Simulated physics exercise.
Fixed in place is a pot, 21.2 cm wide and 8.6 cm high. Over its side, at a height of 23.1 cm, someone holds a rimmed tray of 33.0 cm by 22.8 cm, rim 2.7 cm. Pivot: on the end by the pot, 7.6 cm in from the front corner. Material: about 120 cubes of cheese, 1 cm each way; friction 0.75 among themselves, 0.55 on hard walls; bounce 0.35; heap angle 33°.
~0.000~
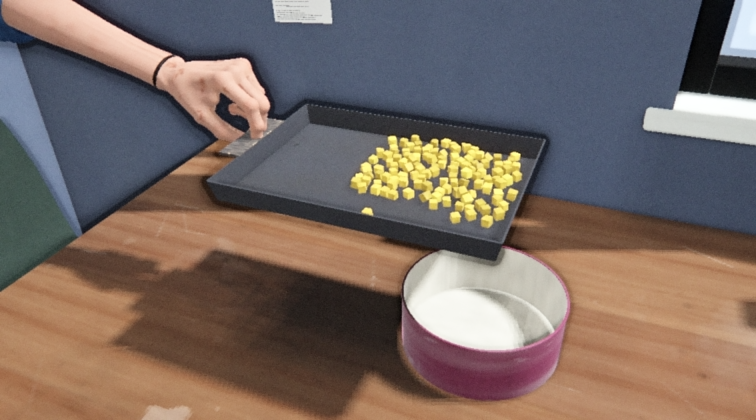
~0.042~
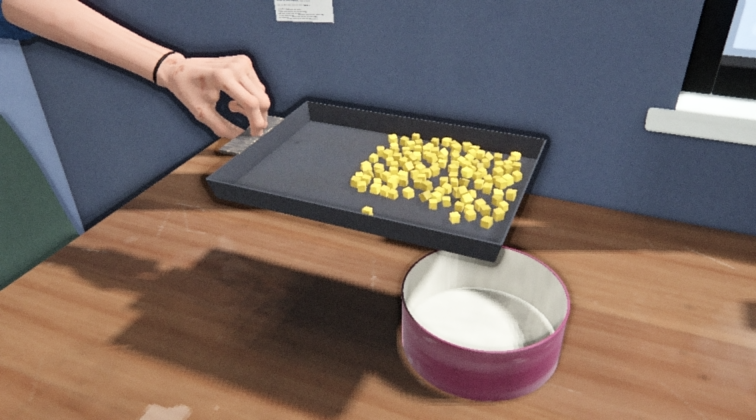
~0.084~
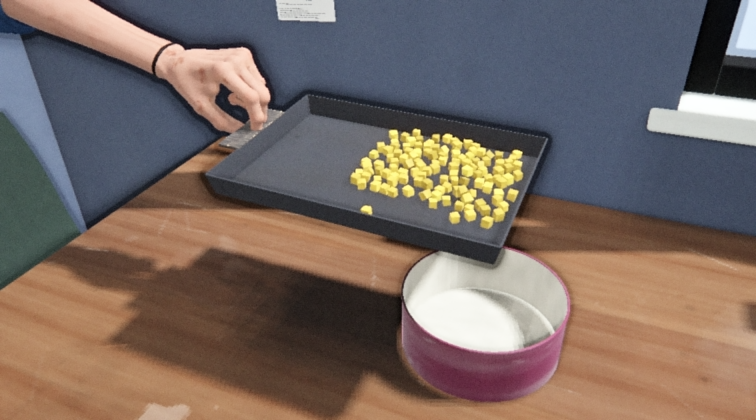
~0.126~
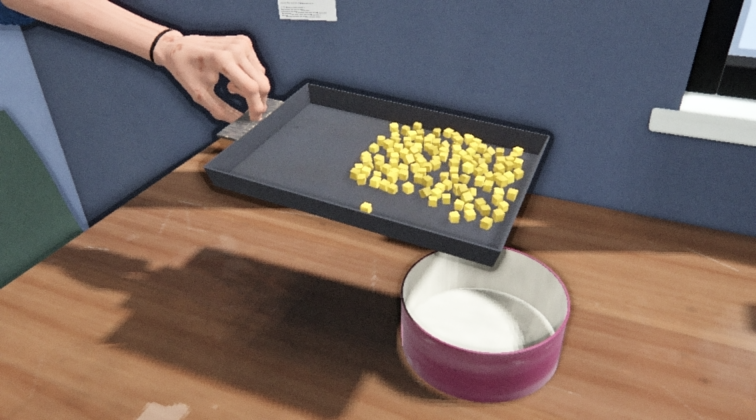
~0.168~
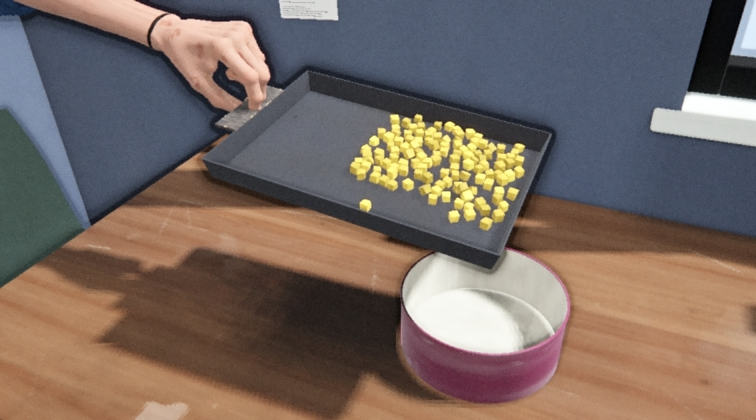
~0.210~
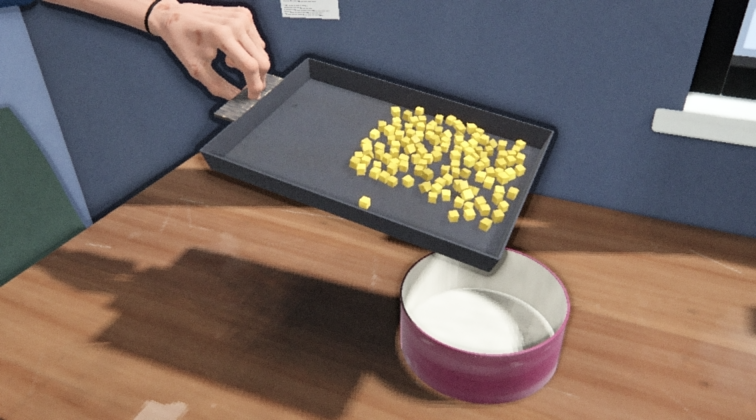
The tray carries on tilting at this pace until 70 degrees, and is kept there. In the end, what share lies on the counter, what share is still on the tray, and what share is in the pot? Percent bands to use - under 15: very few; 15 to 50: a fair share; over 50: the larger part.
Counter - a fair share, tray - the larger part, pot - very few.
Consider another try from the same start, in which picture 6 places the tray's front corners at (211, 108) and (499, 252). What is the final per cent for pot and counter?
Pot 5; counter 50.
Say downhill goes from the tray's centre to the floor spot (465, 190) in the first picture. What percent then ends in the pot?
5 %.
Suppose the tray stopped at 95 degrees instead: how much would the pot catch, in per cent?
Then about 0 per cent.
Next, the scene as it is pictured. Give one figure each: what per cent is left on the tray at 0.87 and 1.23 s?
Sequence: 100; 65.
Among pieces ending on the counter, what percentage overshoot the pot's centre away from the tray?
Share past the middle: Roughly 90 percent.
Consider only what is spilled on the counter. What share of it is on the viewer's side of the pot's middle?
Roughly 100 per cent.
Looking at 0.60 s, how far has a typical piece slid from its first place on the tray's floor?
Displacement on the tray: Roughly 2 cm.
Then, at 0.60 s, tilt 39 degrees; the tray holds 100 %, the pot 0 %.
Then, at 0.87 s, tilt 59 degrees; the tray holds 100 %, the pot 0 %.
Then, at 1.23 s, tilt 70 degrees; the tray holds 65 %, the pot 0 %.
At rest (2.6 s), counter 40 %, tray 60 %, pot 0 %.
